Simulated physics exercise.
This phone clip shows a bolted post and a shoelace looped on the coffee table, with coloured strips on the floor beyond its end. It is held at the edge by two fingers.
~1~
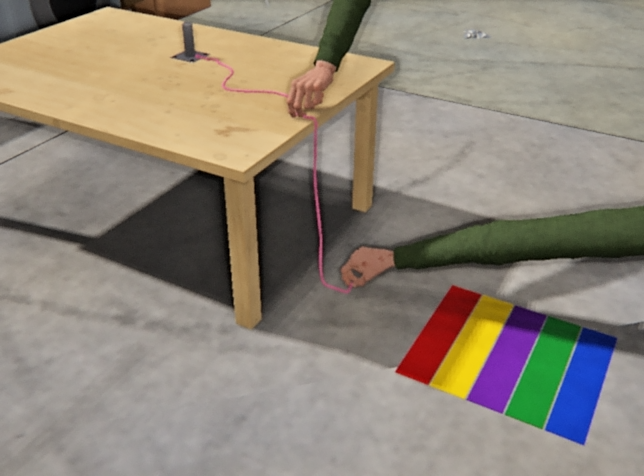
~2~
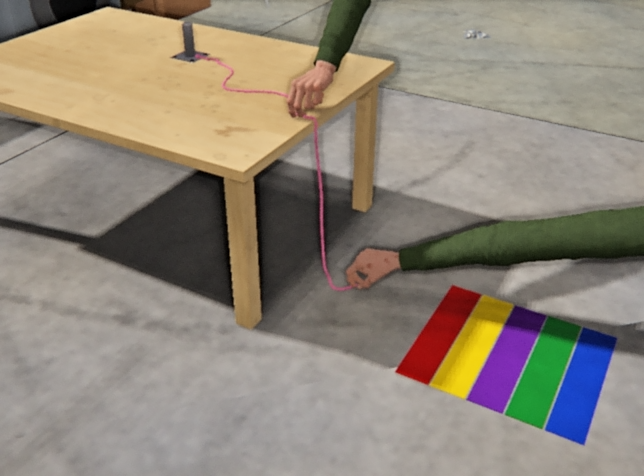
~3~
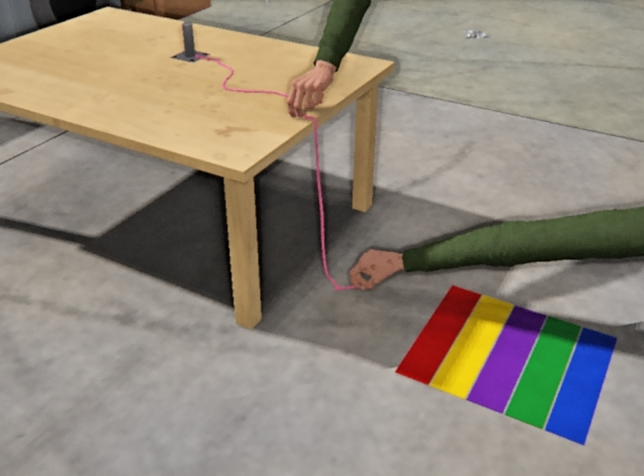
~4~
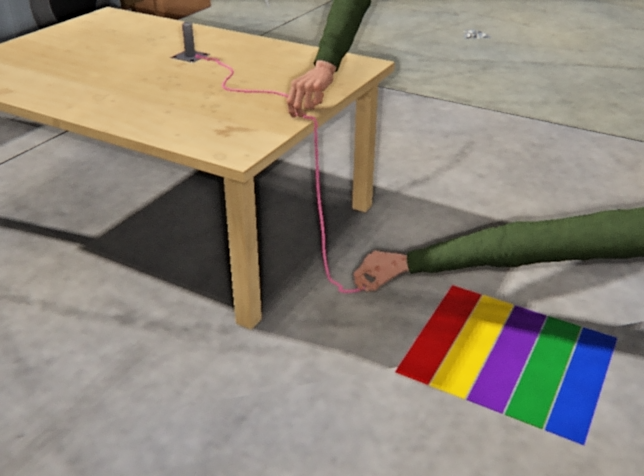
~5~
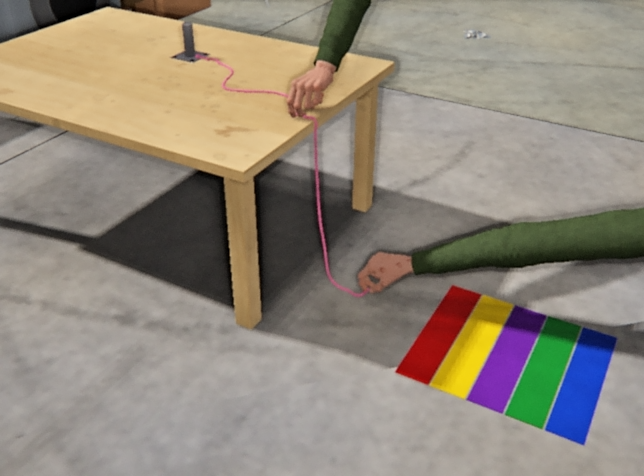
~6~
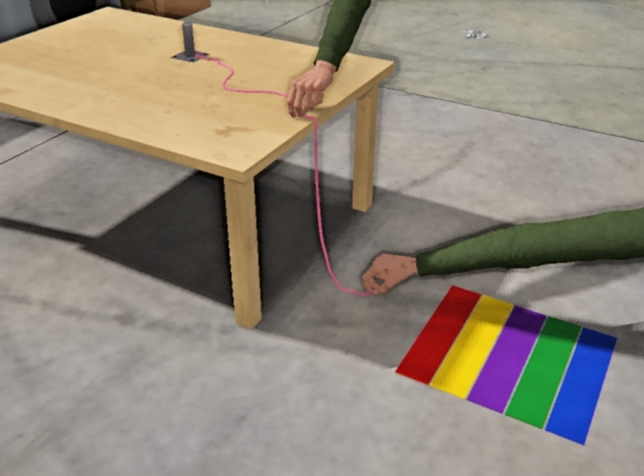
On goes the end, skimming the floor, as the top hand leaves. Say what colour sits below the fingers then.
It is purple.
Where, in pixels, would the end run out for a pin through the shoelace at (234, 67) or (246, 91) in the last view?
(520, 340) and (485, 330).
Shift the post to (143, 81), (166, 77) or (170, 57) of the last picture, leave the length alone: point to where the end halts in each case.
Going by the last picture, roughly (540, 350), (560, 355) and (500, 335).
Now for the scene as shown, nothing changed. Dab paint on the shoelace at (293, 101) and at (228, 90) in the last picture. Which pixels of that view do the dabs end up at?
About (319, 112), and the other about (266, 88).
Soon after, end near (452, 318); over red.
Then, end near (496, 333); over yellow.
At full stretch, end near (524, 342); over purple. It halts on the purple strip.
